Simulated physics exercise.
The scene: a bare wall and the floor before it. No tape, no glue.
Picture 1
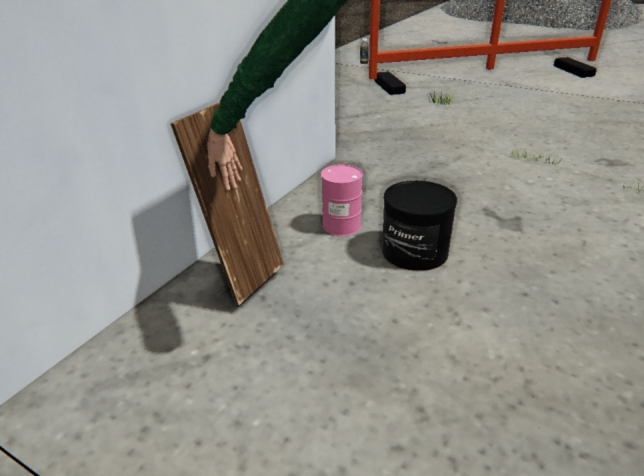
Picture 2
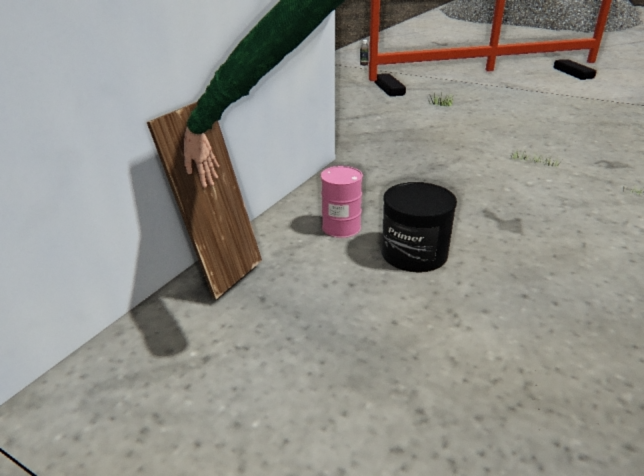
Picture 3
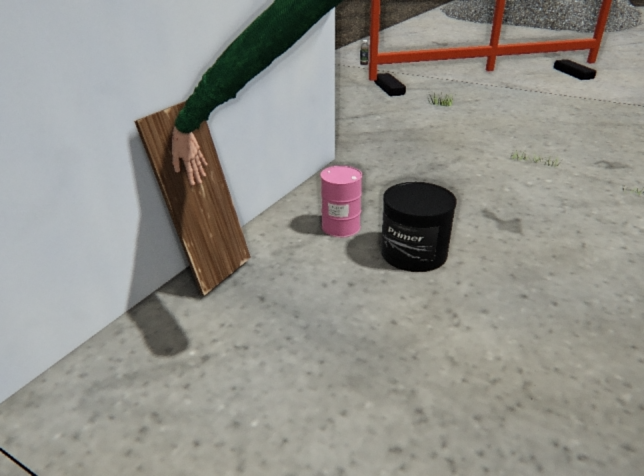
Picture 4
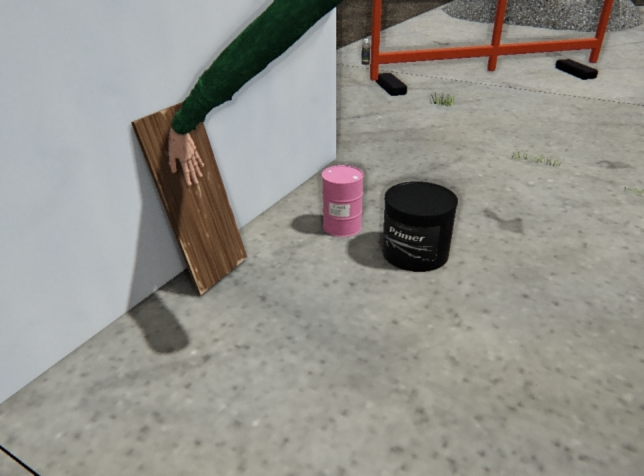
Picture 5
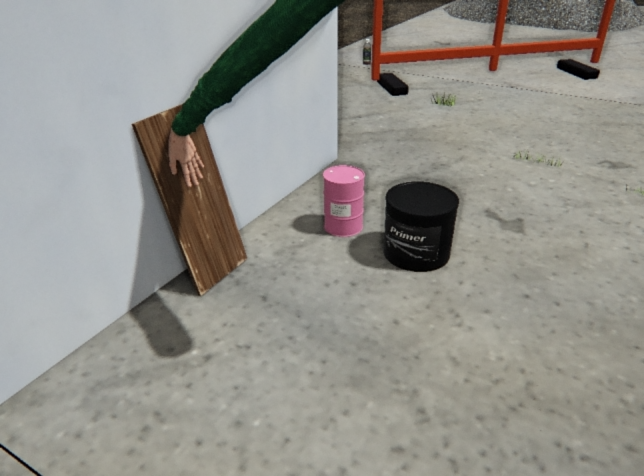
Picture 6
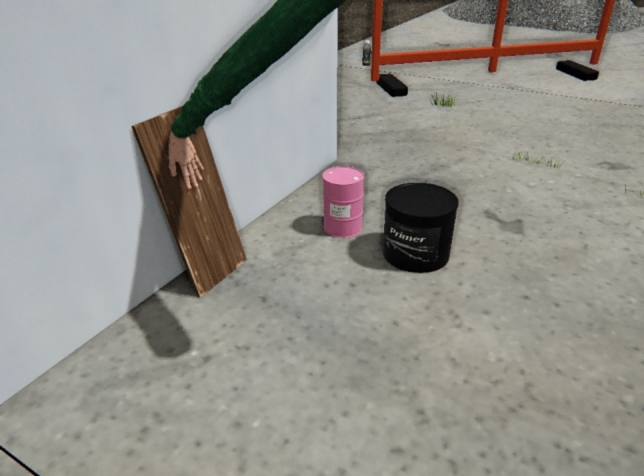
A brown board held by a green-sleeved hand shifts a short way left along a pale wall, then stays leaning against it with the hand still on it, while a pink canister and a black primer tub stand nearby.
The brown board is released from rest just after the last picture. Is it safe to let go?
As it turns out, it holds.
Then, 0.40 s on from there, no change.
Then, 0.90 s on from there, brown board resting near (196, 202).
In the end, all 3 unmoved. At the end, from the last picture's camera, brown board near (196, 202). The board remains leaning.
